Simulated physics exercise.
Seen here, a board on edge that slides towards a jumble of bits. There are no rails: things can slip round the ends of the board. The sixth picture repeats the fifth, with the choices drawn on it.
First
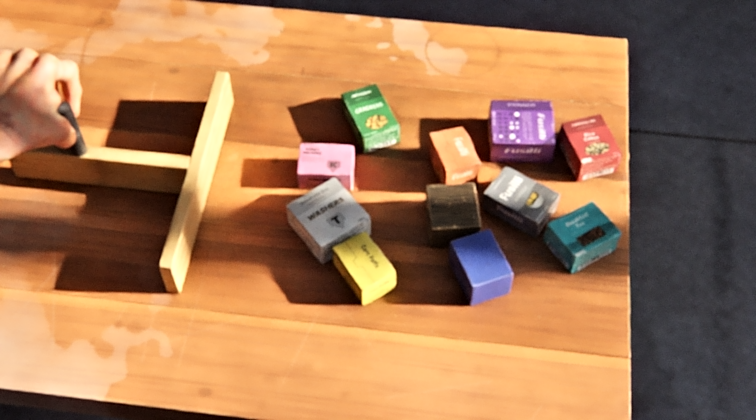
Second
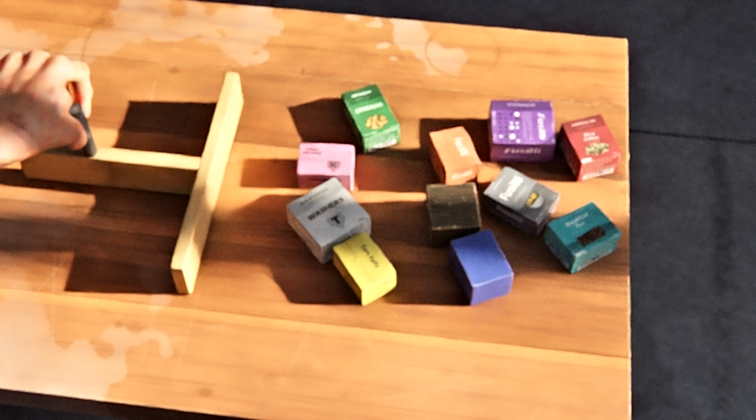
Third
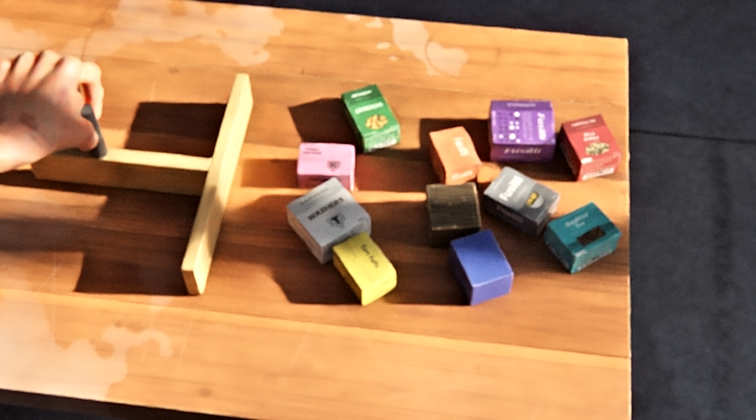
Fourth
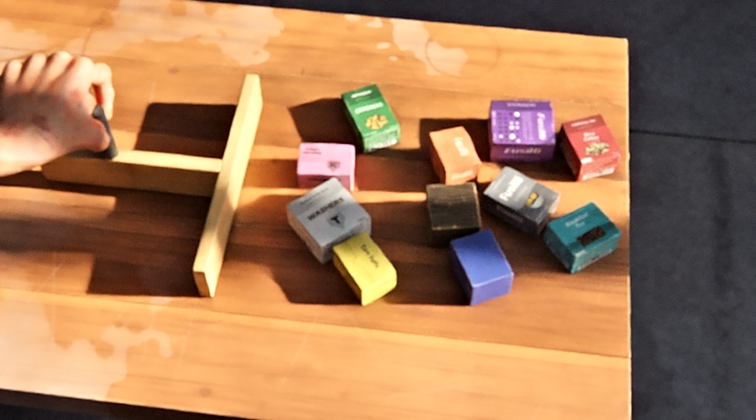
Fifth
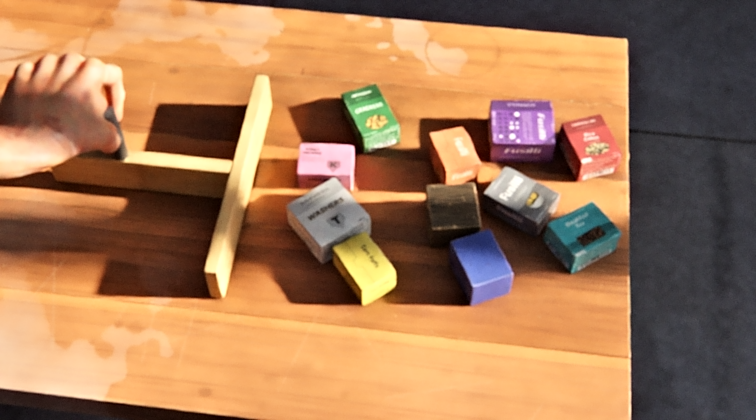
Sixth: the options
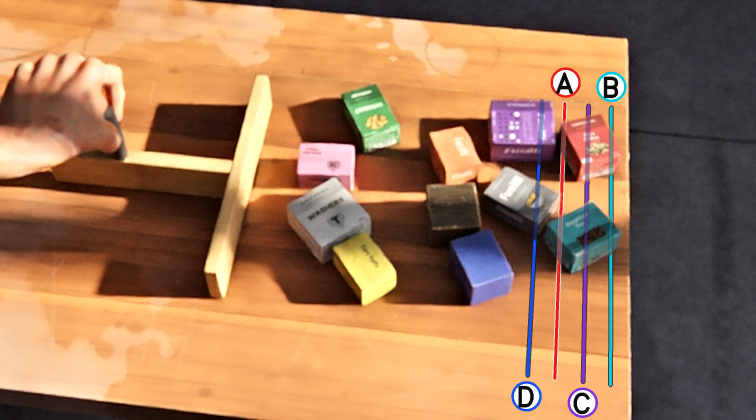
In the video, a hand gripping a dark handle slides a T-shaped wooden board steadily rightward across a wooden table, narrowing the gap to a scattered group of colourful small boxes and blocks, which remain still.
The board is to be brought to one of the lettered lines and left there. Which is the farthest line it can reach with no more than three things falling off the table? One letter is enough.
It should halt at D.
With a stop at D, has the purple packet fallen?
By then, no.
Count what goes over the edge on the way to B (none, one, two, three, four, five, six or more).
By then, six or more.
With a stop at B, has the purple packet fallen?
By then, yes.
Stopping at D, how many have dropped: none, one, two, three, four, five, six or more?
By then, three.
On the marked copy, A at (560, 229); B at (611, 234); C at (586, 231); D at (536, 226).
Taking D. A third of the way, board (344, 178); yellow box (394, 290); green packet (387, 120).
Two thirds of the way, board (452, 189); red packet (606, 143); turquoise packet (596, 249).
When it is over, board (535, 197); grey packet over the edge; turquoise packet over the edge; three fallen.
As for the rest, A drops seven; B drops eleven; C drops seven.
